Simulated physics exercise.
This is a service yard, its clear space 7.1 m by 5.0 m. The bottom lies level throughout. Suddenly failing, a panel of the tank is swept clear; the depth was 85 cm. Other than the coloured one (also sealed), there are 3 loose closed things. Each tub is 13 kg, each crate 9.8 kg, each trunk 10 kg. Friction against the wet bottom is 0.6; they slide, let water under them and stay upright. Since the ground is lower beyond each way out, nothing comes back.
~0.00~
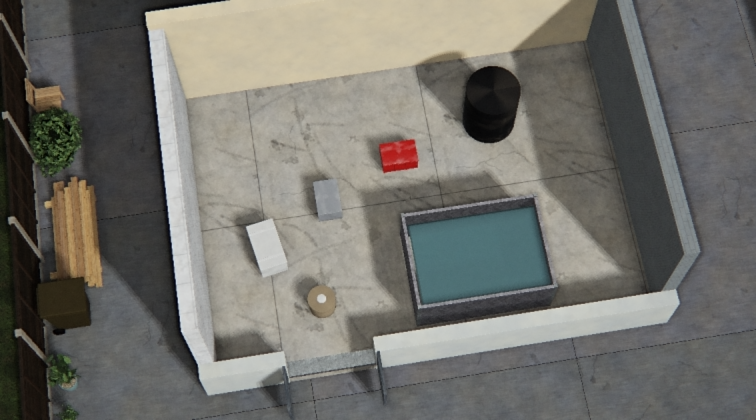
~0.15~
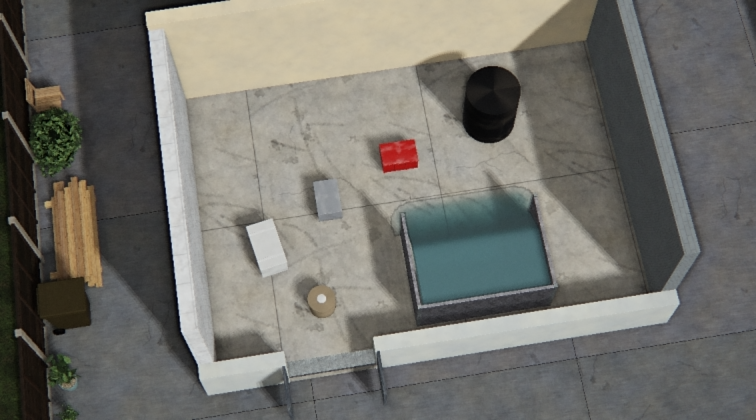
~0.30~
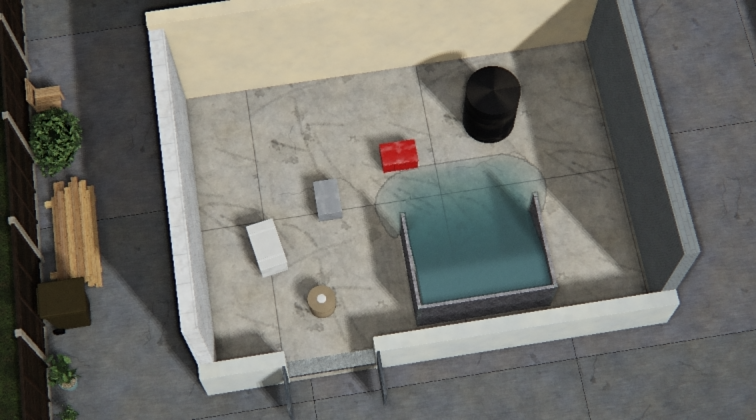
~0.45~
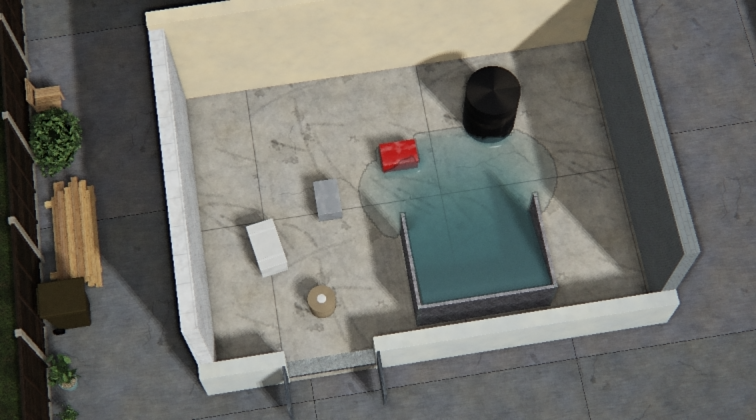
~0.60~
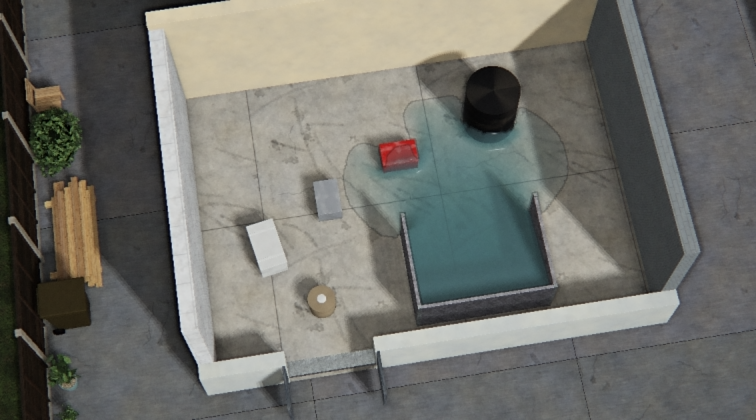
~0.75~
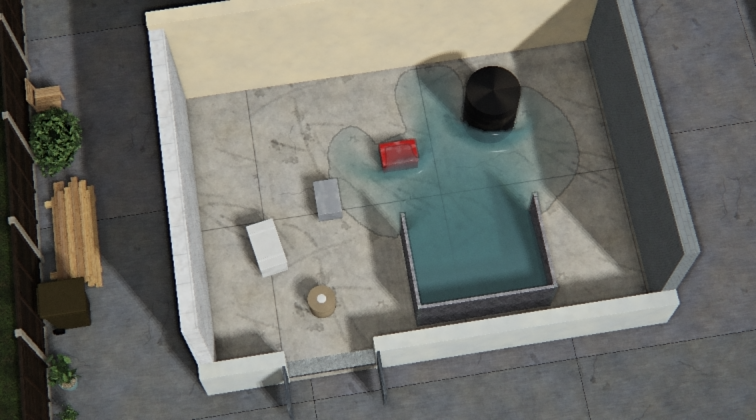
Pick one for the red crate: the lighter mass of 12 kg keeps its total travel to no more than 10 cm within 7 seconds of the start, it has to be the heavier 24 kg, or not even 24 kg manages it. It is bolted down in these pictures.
My pick: Not even the heavier.
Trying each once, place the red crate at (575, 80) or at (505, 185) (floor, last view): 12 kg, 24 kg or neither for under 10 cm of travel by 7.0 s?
One by one: No mass suffices; no mass suffices.
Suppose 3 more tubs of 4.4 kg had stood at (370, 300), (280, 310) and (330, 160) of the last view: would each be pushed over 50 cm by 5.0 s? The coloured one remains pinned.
Taking them one by one: Below the mark; above the mark; above the mark.
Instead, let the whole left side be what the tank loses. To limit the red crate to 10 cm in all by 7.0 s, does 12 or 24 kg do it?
In that case, it takes the heavy one.
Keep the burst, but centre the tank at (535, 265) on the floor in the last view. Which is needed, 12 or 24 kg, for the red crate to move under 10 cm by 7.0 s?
Then the outcome is clear: Not even the heavier works.
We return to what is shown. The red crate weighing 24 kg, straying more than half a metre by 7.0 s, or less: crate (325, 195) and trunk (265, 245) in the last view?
One after the other: Does not reach it, then goes beyond it.
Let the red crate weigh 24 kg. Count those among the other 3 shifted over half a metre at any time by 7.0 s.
Result: 2.
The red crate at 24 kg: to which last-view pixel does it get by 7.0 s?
I'd look near (356, 342).
After 1.4 s the red crate would be 169 cm from its start with 12 kg and 161 cm from its start with 24 kg; 17 cm of water round it then.
After 3.1 s the red crate would be 328 cm from its start with 12 kg and 310 cm from its start with 24 kg; 21 cm of water round it then.
After 4.9 s the red crate would be 337 cm from its start with 12 kg and 365 cm from its start with 24 kg; 9 cm of water round it then.
After 7.0 s the red crate would be 373 cm from its start with 12 kg and 337 cm from its start with 24 kg; 12 cm of water round it then.
